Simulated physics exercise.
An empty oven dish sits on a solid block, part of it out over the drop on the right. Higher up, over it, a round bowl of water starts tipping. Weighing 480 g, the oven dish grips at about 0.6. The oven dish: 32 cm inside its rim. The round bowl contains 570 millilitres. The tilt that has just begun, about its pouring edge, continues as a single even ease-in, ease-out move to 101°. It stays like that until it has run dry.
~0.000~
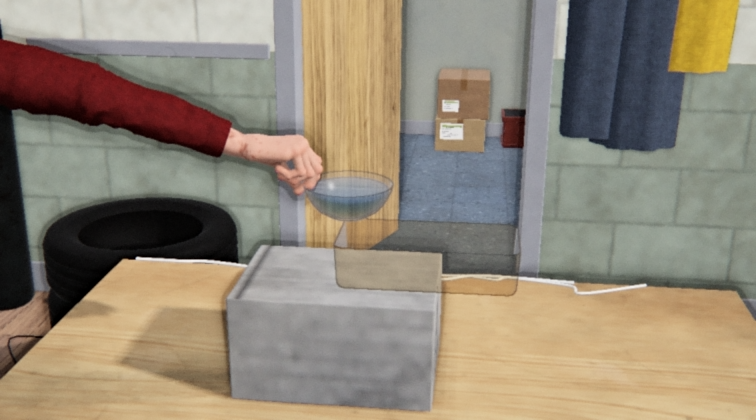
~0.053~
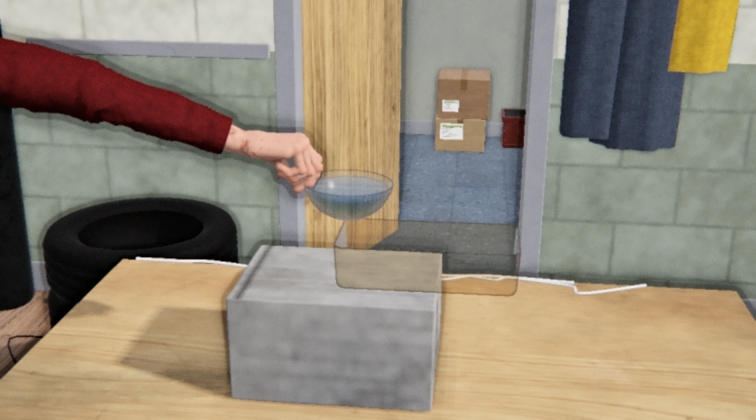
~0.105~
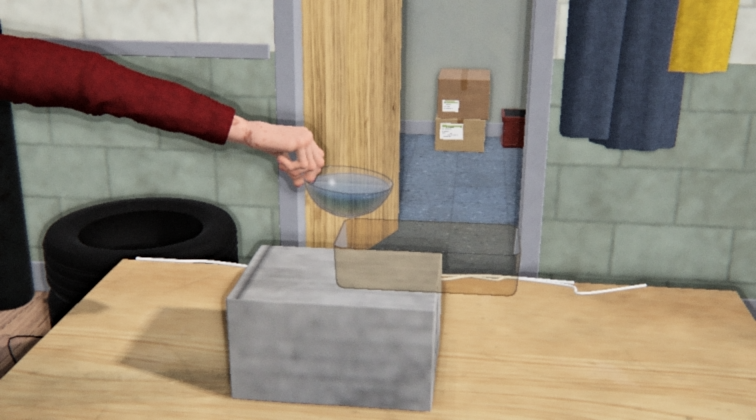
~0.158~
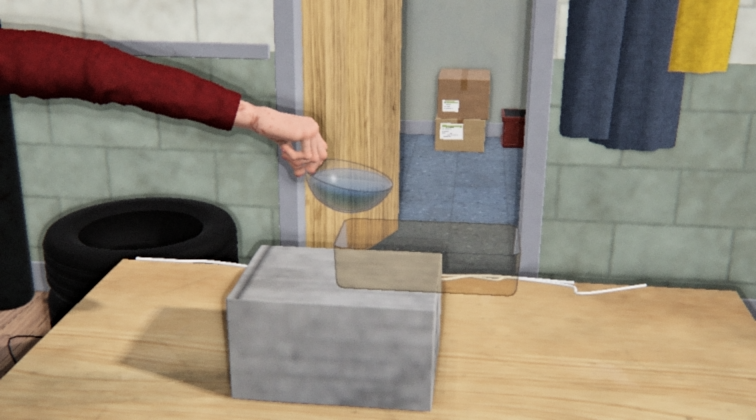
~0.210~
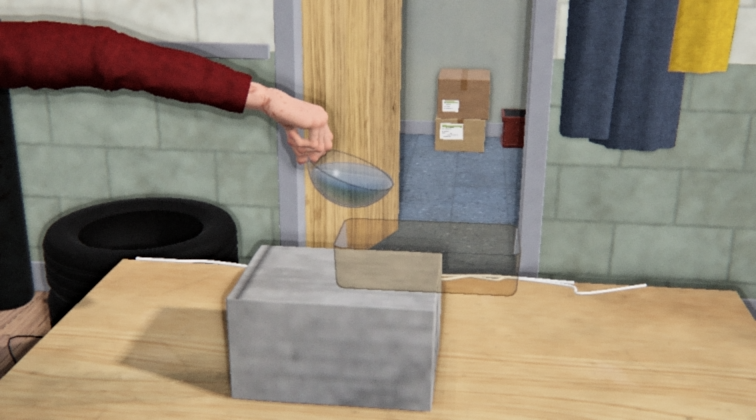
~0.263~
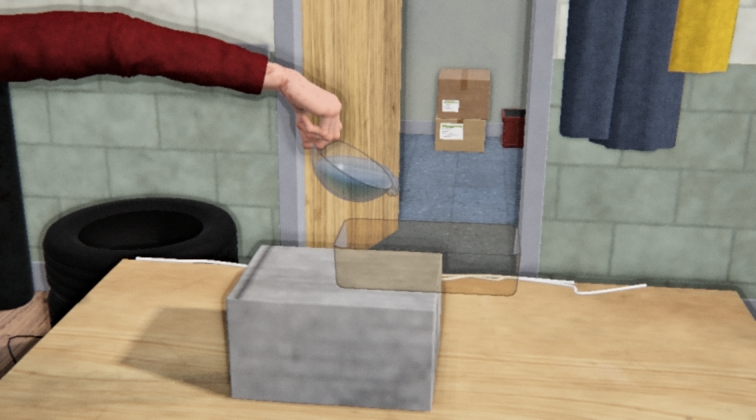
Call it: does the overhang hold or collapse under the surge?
It collapses.
Then, 0.55 s in, the tilt is 88° and 10 per cent is still to pour; the oven dish lies level with 37 per cent in it.
Then, 0.75 s in, the tilt is 101° and 0 per cent is still to pour; the oven dish leans 36° with 79 per cent in it.
Then, 0.97 s in, the tilt is 101° and 0 per cent is still to pour; the oven dish leans 83° with 26 per cent in it.
Then, 1.21 s in, the tilt is 101° and 0 per cent is still to pour; the oven dish leans 90° with 0 per cent in it.
Finally, the oven dish leans 76° with 0 per cent in it.
